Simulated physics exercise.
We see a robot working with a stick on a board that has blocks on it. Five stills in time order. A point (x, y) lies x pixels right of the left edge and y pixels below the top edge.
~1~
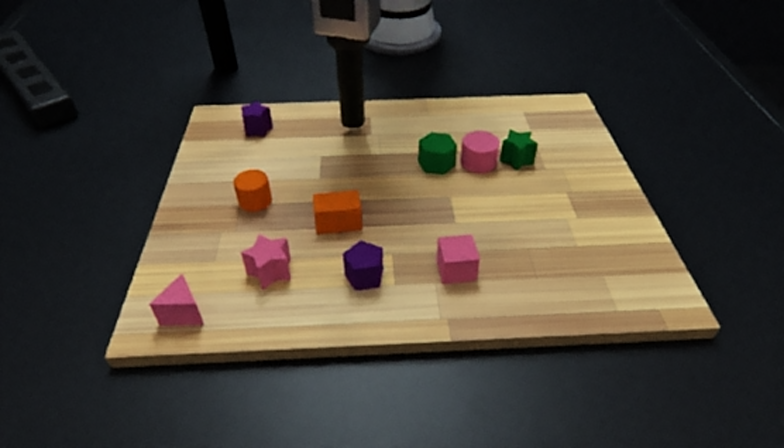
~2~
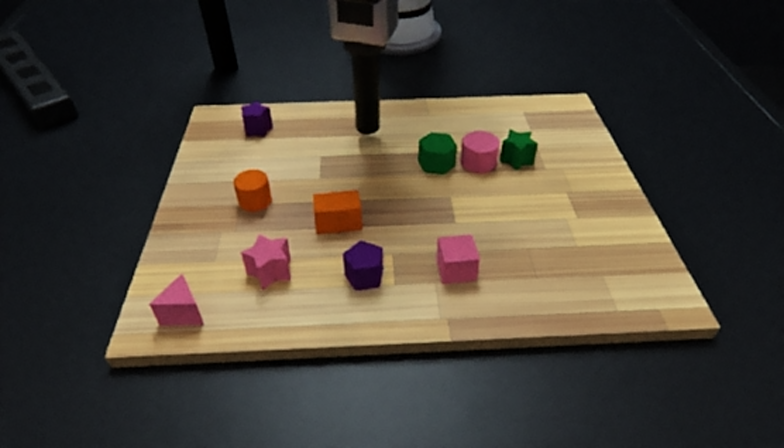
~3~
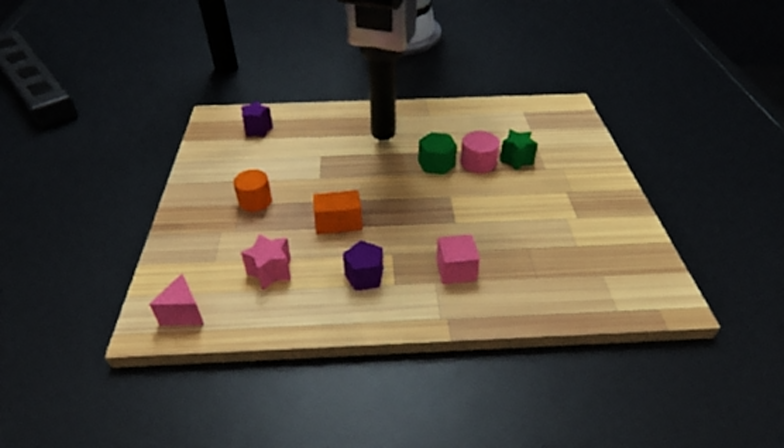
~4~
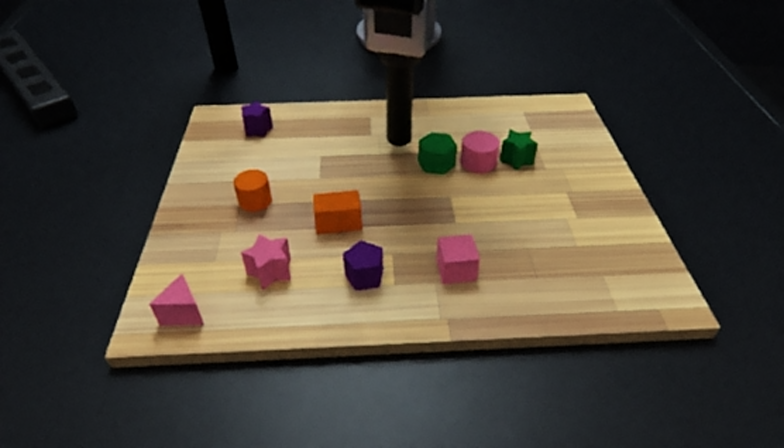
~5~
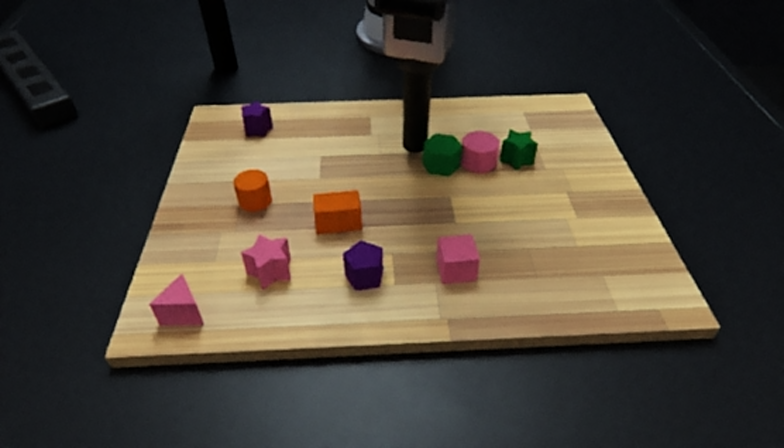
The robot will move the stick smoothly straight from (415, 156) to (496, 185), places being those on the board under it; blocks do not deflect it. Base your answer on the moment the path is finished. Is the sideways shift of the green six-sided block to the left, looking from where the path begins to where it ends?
No
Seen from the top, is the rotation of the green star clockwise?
I believe so.
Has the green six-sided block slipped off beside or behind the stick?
That would be a no.
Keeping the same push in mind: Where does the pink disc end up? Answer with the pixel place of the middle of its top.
Around pixel (501, 143).
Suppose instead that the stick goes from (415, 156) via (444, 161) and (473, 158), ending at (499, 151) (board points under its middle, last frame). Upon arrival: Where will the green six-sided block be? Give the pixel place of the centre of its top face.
It sits at (473, 158).
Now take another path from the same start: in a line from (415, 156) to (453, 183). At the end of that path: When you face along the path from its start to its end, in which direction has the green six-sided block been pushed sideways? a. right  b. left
It's b.
The first path, step by step. One third of the way, stick (442, 155); green six-sided block (469, 156); pink disc (497, 142); green star (528, 136), turned 20° clockwise.
Two thirds of the way, stick (469, 165); green six-sided block (495, 168); pink disc (501, 143); green star (529, 136), turned 25° clockwise.
At the end, stick (498, 175); green six-sided block (523, 180), turned 25° clockwise; pink disc (501, 143); green star (529, 136), turned 25° clockwise.
